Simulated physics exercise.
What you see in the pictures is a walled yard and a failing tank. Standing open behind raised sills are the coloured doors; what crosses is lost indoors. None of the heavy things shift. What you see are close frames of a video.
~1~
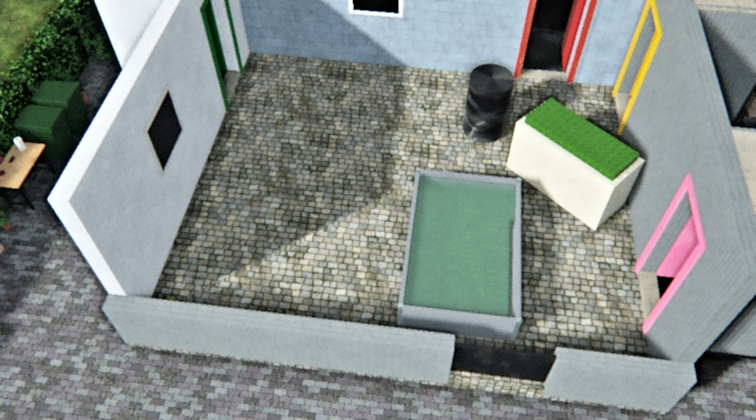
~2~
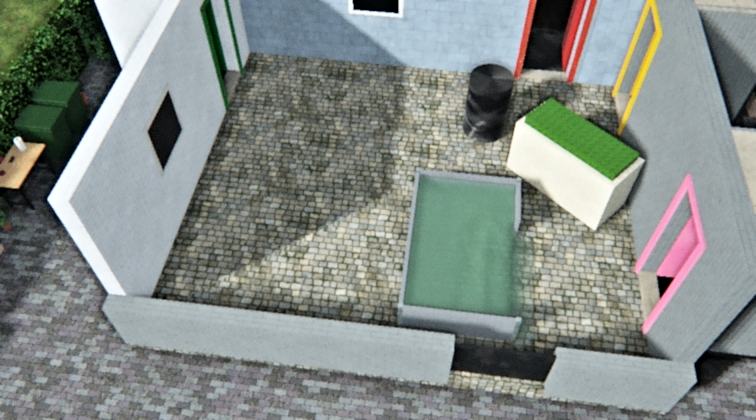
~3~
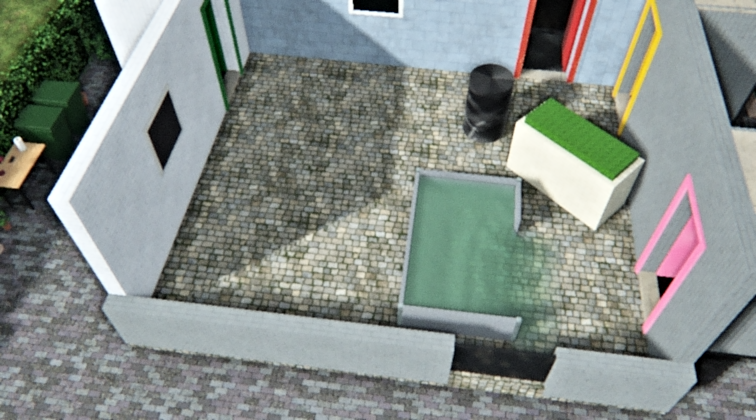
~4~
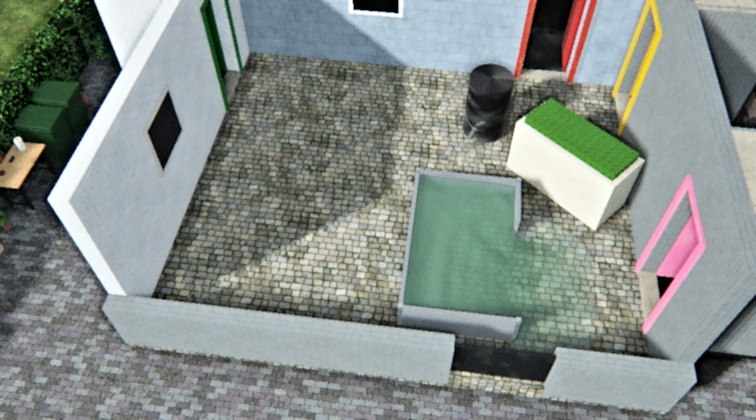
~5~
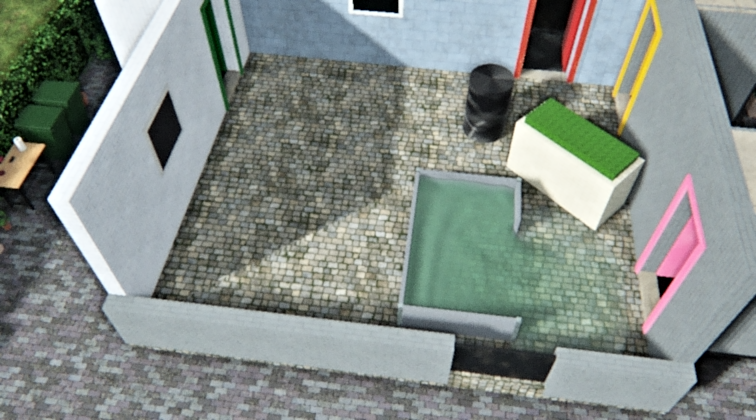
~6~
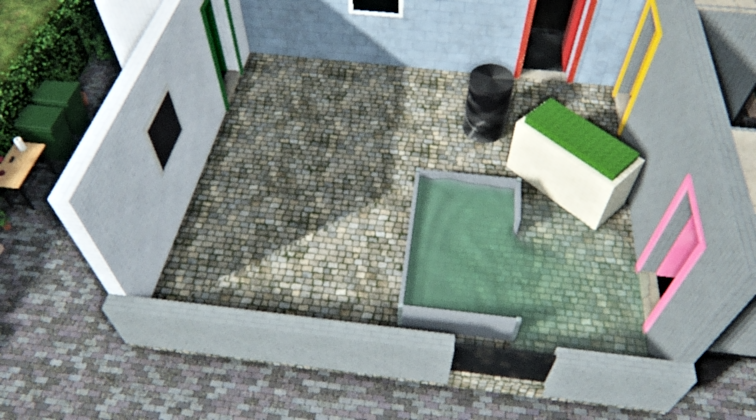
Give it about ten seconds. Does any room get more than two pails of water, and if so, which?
At the end, green door: Not too much gets in there, yellow door: Not too much gets in there, pink door: Too much gets in there, red door: Not too much gets in there.
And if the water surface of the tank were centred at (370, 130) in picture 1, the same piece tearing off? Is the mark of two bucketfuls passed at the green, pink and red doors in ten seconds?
My take: Green stays within the limit; pink overshoots; red overshoots.
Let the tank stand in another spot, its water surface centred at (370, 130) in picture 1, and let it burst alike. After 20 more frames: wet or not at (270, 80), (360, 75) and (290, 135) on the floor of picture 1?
Spared, spared, spared.
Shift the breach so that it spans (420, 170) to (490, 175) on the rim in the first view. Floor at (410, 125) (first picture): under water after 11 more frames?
Answer: Awash.
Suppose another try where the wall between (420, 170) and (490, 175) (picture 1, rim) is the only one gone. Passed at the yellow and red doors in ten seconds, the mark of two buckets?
The yellow door falls short, the red door exceeds the limit.
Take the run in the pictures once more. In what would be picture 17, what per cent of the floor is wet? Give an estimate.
Around 15 percent.
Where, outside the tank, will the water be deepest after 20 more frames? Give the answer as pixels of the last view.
Around (620, 216).
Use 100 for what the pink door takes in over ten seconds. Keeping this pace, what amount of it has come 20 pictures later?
Roughly 75 per cent.
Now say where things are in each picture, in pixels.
The water tank at (464, 242) is whole and still, in the first picture.
The front is at (524, 238), out from the gap at (512, 280), in the second picture.
Water pours out at (512, 281) and has run to a hidden place, in the third picture.
Water pours out at (512, 281) and has run to (578, 244), in the fourth picture.
The front is at (614, 261), out from the gap at (512, 281), in the fifth picture.
The front is at (646, 356), out from the gap at (512, 281), in the sixth picture.
A moment on, water covers 15 % of the floor; the green door not reached, the yellow door not reached, the pink door far over two buckets in, the red door not reached.
Next, water covers 15 % of the floor; the green door not reached, the yellow door not reached, the pink door far over two buckets in, the red door not reached.
Then, water covers 20 % of the floor; the green door not reached, the yellow door wet at the sill, nothing in, the pink door far over two buckets in, the red door not reached.
Later, water covers 40 % of the floor; the green door not reached, the yellow door wet at the sill, nothing in, the pink door far over two buckets in, the red door wet at the sill, nothing in.
In the end, water covers 70 % of the floor; the green door not reached, the yellow door wet at the sill, nothing in, the pink door far over two buckets in, the red door under two buckets in.
